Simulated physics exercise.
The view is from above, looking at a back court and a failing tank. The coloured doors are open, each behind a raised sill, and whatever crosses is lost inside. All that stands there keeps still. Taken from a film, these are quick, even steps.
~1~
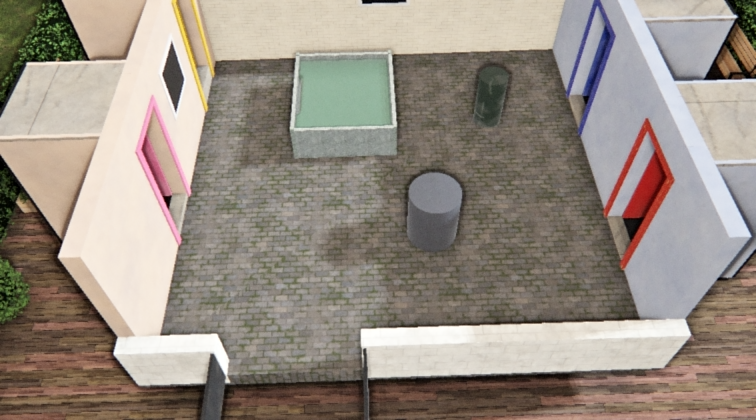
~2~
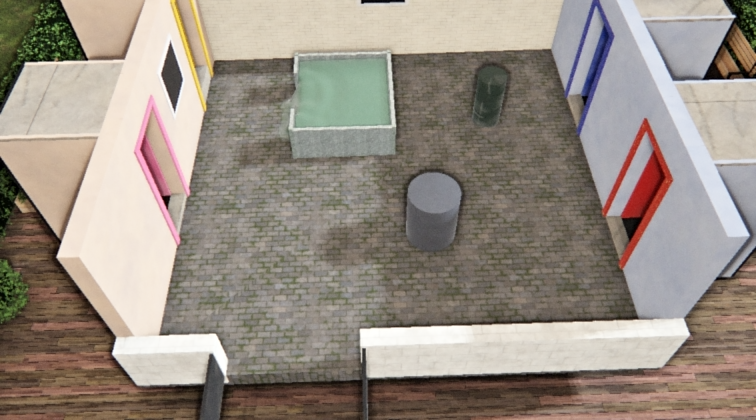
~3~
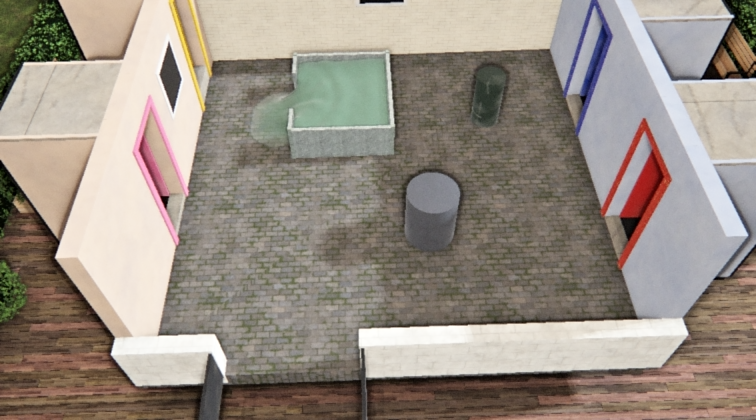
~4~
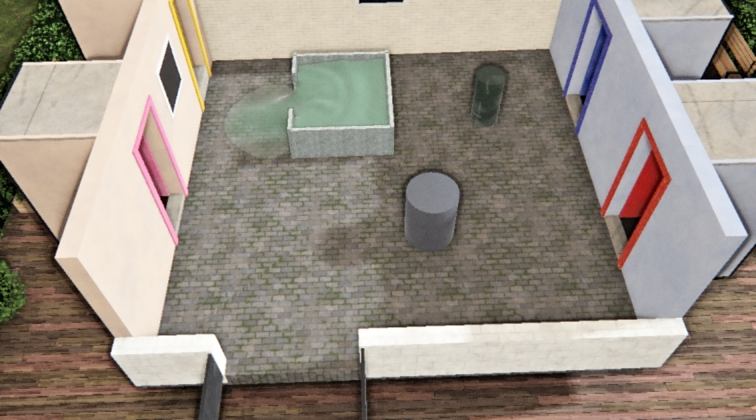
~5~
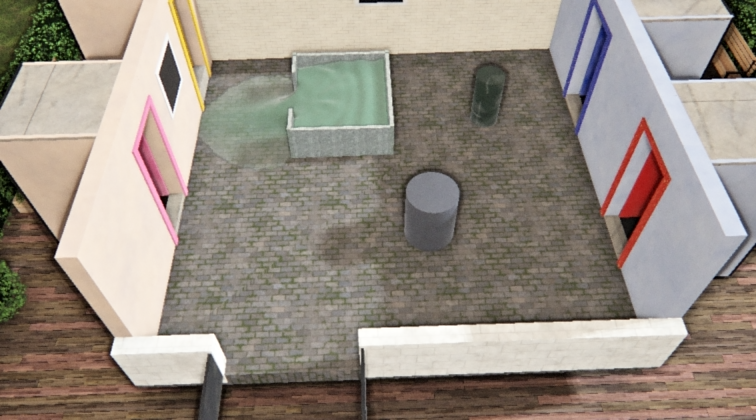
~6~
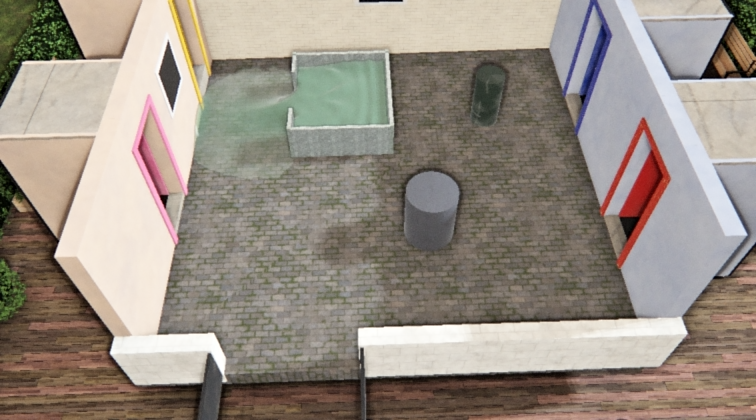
To begin with, green water sits level in a square stone tank at the back of a paved court with coloured doorways. A gap opens in the tank's left side and water pours out, then fans leftward across the paving, spreading thinner and wider towards the left wall.
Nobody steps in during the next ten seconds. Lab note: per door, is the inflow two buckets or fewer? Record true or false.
Red door true; blue door true; pink door true; yellow door true.
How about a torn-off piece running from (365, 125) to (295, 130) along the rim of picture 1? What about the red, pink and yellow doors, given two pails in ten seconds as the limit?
Red: Under the line; pink: Under the line; yellow: Under the line.
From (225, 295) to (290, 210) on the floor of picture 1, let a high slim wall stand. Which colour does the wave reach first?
That would be the yellow one.
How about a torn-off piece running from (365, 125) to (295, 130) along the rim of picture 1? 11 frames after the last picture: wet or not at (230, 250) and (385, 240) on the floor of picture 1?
Submerged, then submerged.
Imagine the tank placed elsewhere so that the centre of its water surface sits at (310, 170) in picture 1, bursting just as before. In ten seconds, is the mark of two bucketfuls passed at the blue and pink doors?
Lab note - blue door doesn't reach it; pink door crosses the line.
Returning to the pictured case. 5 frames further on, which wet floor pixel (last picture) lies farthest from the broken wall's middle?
Roughly at (179, 227).
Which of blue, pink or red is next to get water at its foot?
My pick for first is the pink one.
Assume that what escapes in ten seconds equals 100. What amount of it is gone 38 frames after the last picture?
Roughly 45 per cent.
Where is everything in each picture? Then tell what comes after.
In the first picture, still water in the tank at (344, 92).
In the second picture, the front is at (290, 138), out from the gap at (298, 108).
In the third picture, water pours out at (297, 110) and has run to (259, 139).
In the fourth picture, water pours out at (297, 110) and has run to (228, 131).
In the fifth picture, water pours out at (297, 110) and has run to (199, 129).
In the sixth picture, water pours out at (296, 109) and has run to (194, 154).
A moment on, water covers 10 % of the floor; the red door not reached, the blue door not reached, the pink door wet at the sill, nothing in, the yellow door wet at the sill, nothing in.
Next, water covers 20 % of the floor; the red door not reached, the blue door not reached, the pink door wet at the sill, nothing in, the yellow door wet at the sill, nothing in.
Then, water covers 35 % of the floor; the red door not reached, the blue door not reached, the pink door under two buckets in, the yellow door wet at the sill, nothing in.
Later, water covers 50 % of the floor; the red door not reached, the blue door wet at the sill, nothing in, the pink door under two buckets in, the yellow door wet at the sill, nothing in.
In the end, water covers 85 % of the floor; the red door wet at the sill, nothing in, the blue door wet at the sill, nothing in, the pink door under two buckets in, the yellow door wet at the sill, nothing in.
